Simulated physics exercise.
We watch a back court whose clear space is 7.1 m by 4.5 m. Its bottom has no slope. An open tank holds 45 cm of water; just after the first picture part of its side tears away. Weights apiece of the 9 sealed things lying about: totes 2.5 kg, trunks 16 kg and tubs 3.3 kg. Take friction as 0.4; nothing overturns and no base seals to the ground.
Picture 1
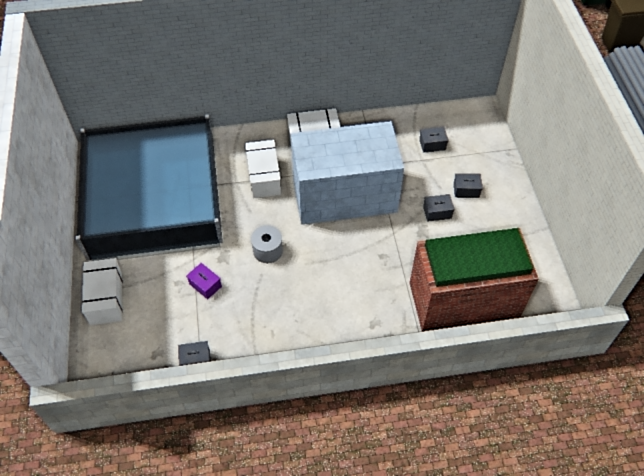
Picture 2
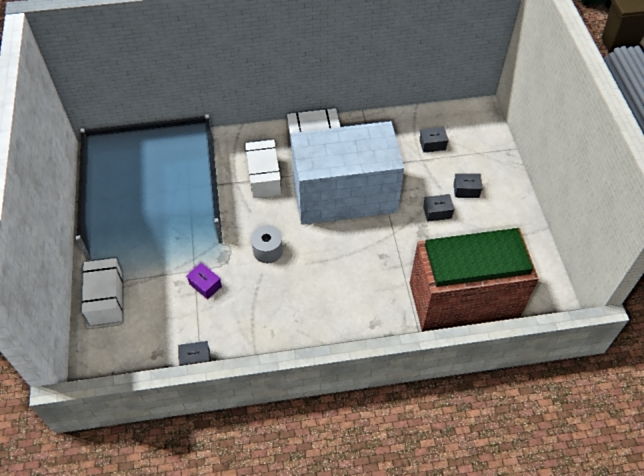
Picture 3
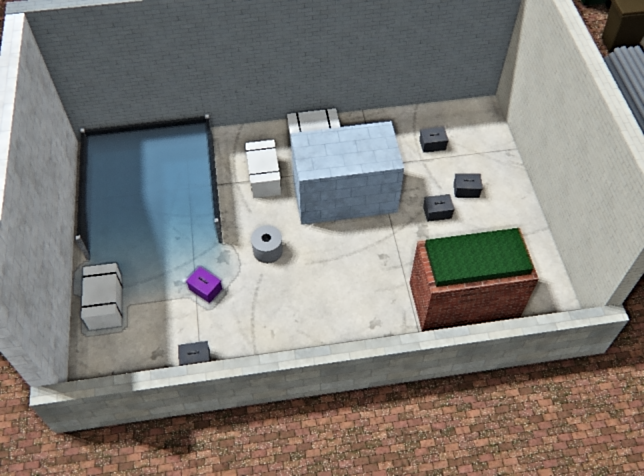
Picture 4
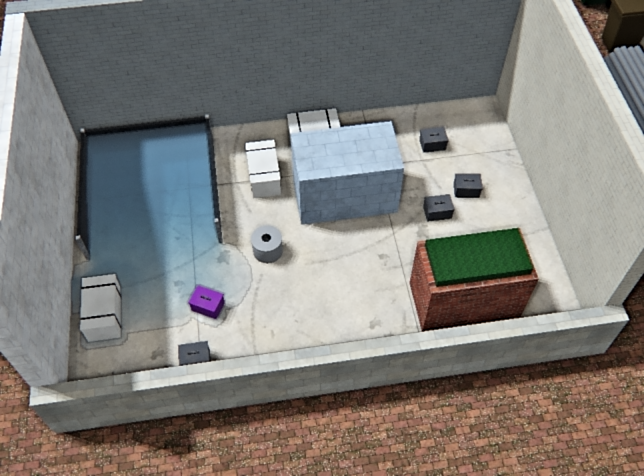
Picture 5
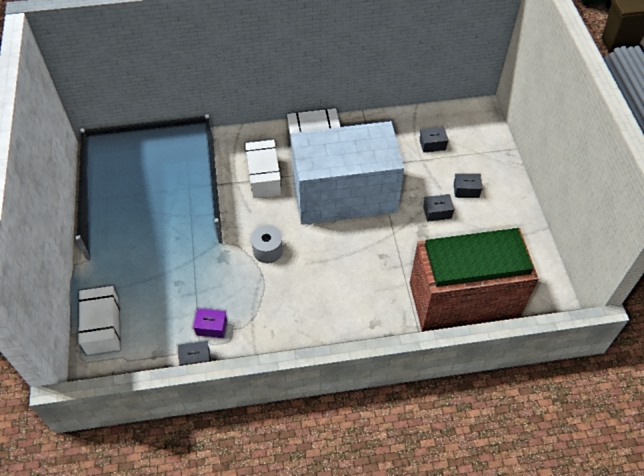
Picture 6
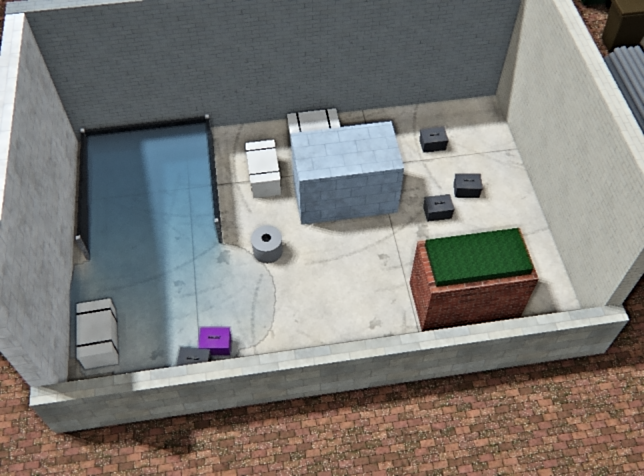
Water spreads from the open front of a dark-framed tank at the left of a walled concrete court, seen from a fixed viewpoint high above. Around it are white boxes, a purple tote, a grey ring-shaped tub, a pale blue block, dark boxes and a green-topped brick block. The sheet widens forward, the tote slides toward the low front wall, and the white boxes at left shift slightly.
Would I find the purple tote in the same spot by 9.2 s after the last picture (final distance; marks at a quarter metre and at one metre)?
Purple tote gets carried off.
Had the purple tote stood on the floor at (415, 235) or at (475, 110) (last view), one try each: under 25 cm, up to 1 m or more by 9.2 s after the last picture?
In turn: It ends far away; it travels far.
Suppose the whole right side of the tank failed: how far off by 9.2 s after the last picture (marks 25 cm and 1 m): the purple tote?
In that case the purple tote slides a little.
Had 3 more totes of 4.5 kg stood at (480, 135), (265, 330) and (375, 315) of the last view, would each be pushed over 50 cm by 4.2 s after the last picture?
In turn: Short of it, over, more.
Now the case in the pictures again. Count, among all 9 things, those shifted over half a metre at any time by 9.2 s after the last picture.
I count 7.
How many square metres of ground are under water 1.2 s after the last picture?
Some 11.5 m2.
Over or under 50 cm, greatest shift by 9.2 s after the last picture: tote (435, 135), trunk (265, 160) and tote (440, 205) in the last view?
In turn: More, under, past it.
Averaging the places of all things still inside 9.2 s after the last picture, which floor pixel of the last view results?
Around (330, 198).
Then, 1.2 s after the last picture the purple tote is near (286, 328), 1.5 m from its start, afloat; 3 afloat.
Then, 3.8 s after the last picture the purple tote is near (388, 208), 2.9 m from its start, afloat; 4 afloat.
Then, 6.2 s after the last picture the purple tote is near (459, 123), 4.9 m from its start, afloat; 7 afloat.
Then, 9.2 s after the last picture the purple tote is near (379, 145), 3.5 m from its start, afloat; 9 afloat.
